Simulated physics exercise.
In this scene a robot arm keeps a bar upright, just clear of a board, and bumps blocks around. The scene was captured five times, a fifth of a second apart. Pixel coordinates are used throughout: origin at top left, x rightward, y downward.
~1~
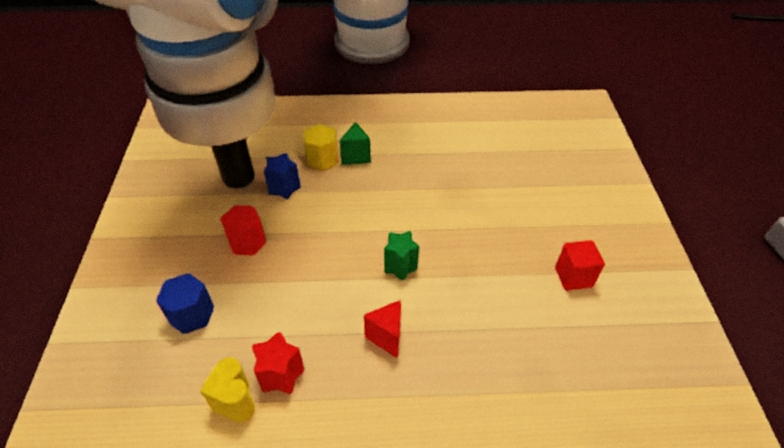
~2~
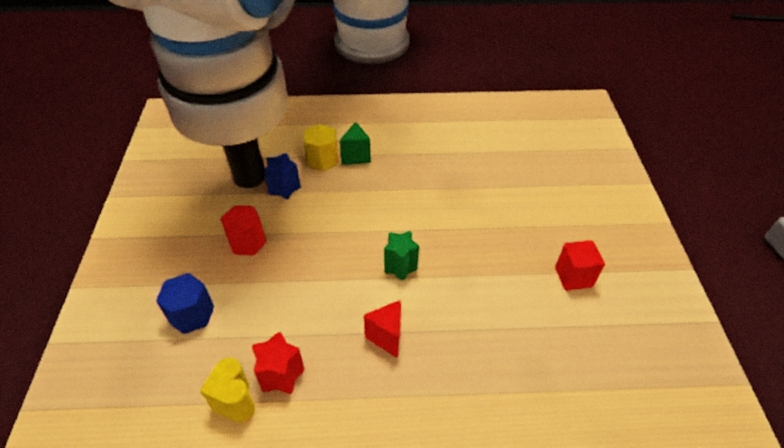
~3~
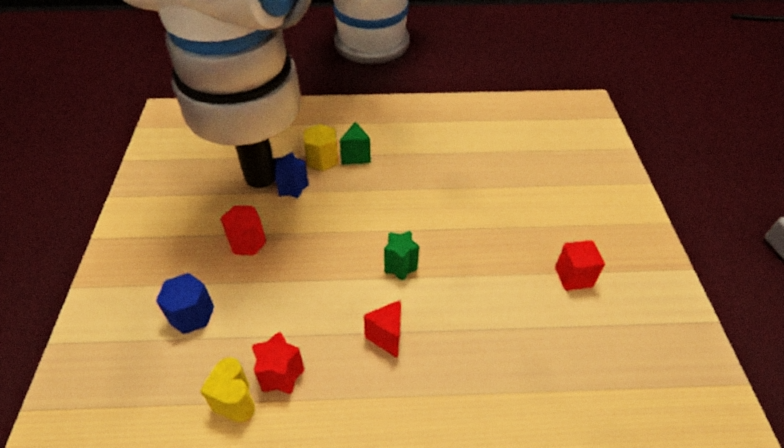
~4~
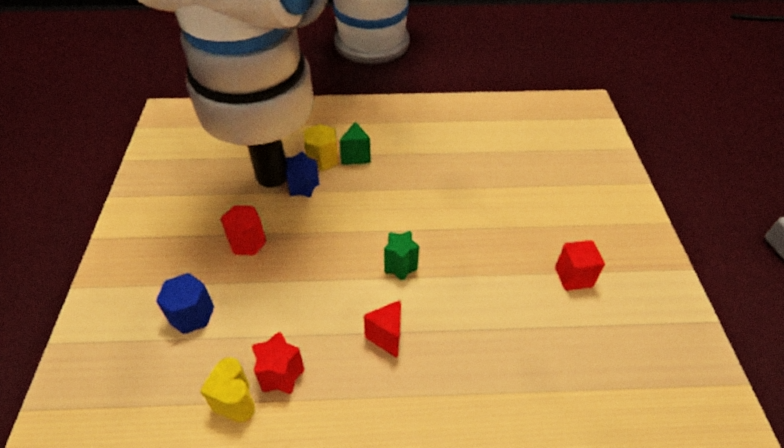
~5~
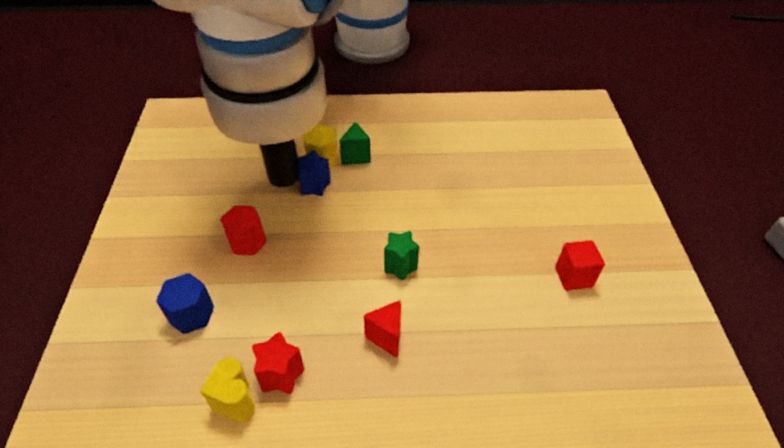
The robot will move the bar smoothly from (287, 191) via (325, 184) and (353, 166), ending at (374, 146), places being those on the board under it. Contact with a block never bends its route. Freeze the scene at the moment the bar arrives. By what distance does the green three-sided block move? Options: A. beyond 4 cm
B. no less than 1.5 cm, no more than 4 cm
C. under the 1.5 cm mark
The one that fits is A, beyond 4 cm.
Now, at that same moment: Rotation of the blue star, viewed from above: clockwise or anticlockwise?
Answer: Clockwise.
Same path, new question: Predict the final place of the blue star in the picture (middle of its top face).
At pixel (386, 141).
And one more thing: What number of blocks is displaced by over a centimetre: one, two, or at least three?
I foresee two blocks being moved.
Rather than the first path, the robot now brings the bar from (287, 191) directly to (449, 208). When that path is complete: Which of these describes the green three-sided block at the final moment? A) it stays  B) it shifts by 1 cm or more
Option A.
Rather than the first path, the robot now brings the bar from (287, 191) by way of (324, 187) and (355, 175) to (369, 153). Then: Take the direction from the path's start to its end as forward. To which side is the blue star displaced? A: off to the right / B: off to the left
My pick is A.
The first path, step by step. One third of the way, bar at (324, 170); blue star at (351, 155).
Two thirds of the way, bar at (352, 152); blue star at (379, 144), turned 25° clockwise; green three-sided block at (362, 125), turned 20° clockwise.
At the end, bar at (374, 133); blue star at (386, 141), turned 60° clockwise; yellow hexagonal block not moved; green three-sided block at (381, 106), turned 15° clockwise.
